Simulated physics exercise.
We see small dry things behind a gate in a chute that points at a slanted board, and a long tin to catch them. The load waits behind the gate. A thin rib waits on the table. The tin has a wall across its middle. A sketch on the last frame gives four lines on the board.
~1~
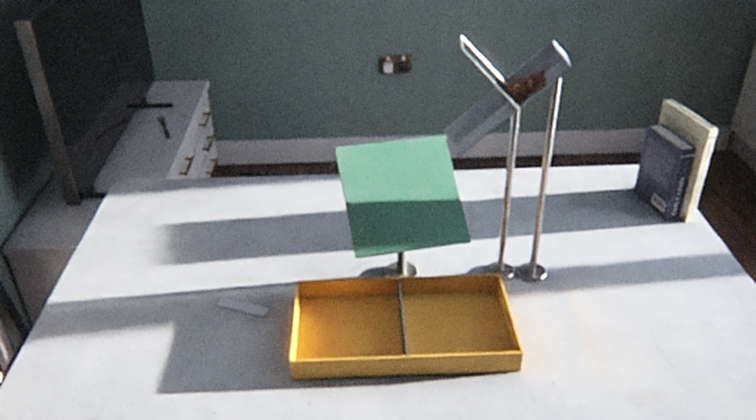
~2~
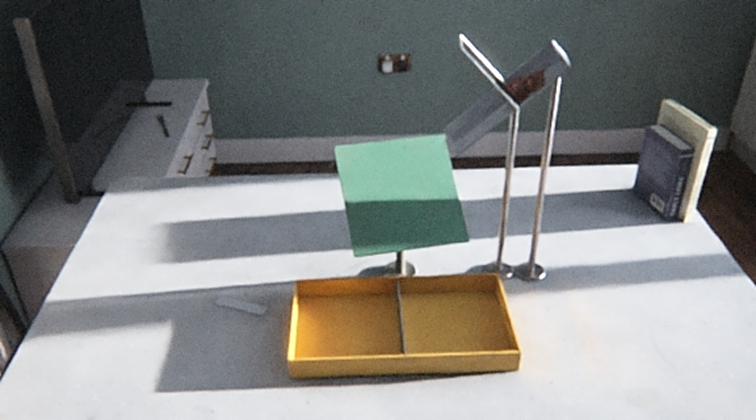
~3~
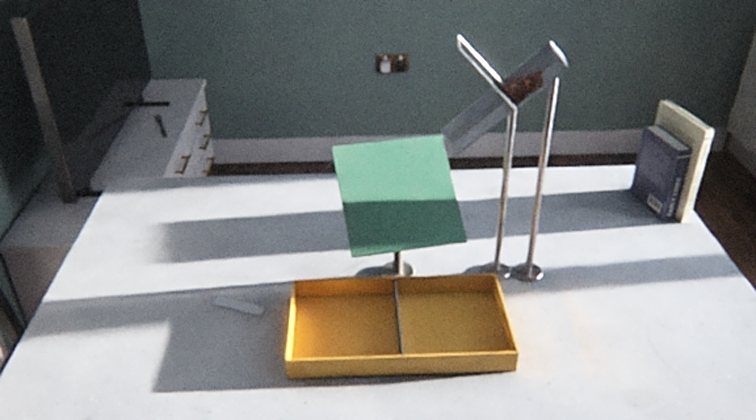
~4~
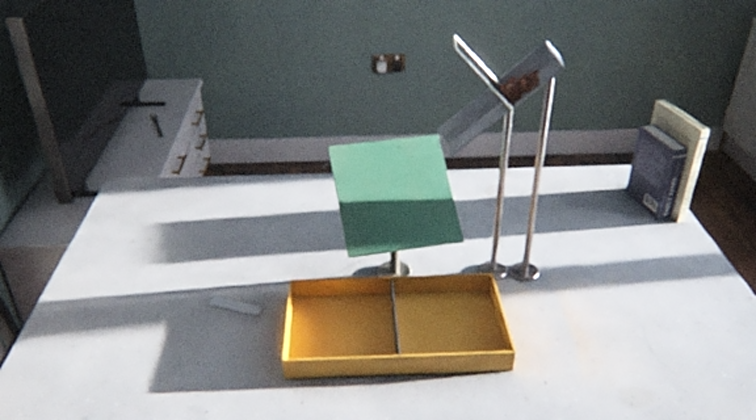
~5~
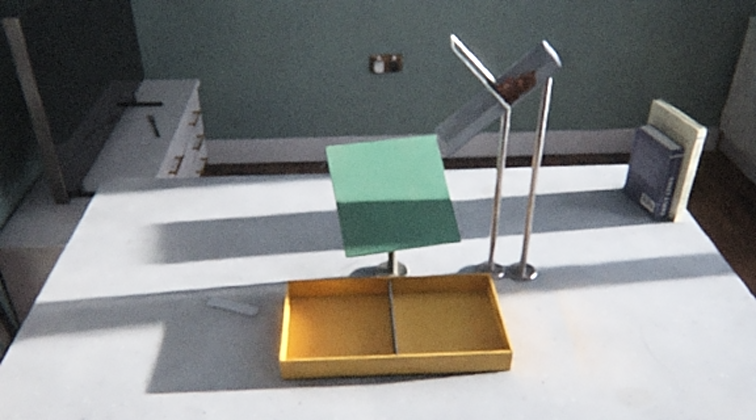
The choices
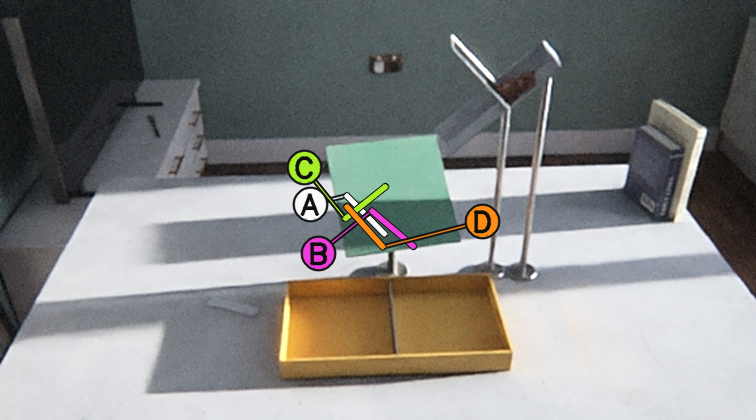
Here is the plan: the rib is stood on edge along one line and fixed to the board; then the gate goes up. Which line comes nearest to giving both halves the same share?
Choose C.
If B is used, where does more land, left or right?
The right half.
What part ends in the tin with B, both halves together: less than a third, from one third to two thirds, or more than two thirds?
Line B gives more than two thirds.
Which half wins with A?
The right half.
On the marked copy, line A from (346, 195) to (384, 234); line B from (371, 210) to (413, 246); line C from (385, 186) to (345, 218); line D from (346, 206) to (383, 246).
With A, of what is caught, a small part in the left half, most in the right.
With B, of what is caught, a small part in the left half, most in the right.
With C, of what is caught, about two thirds in the left half, about a third in the right.
With D, of what is caught, a small part in the left half, most in the right.
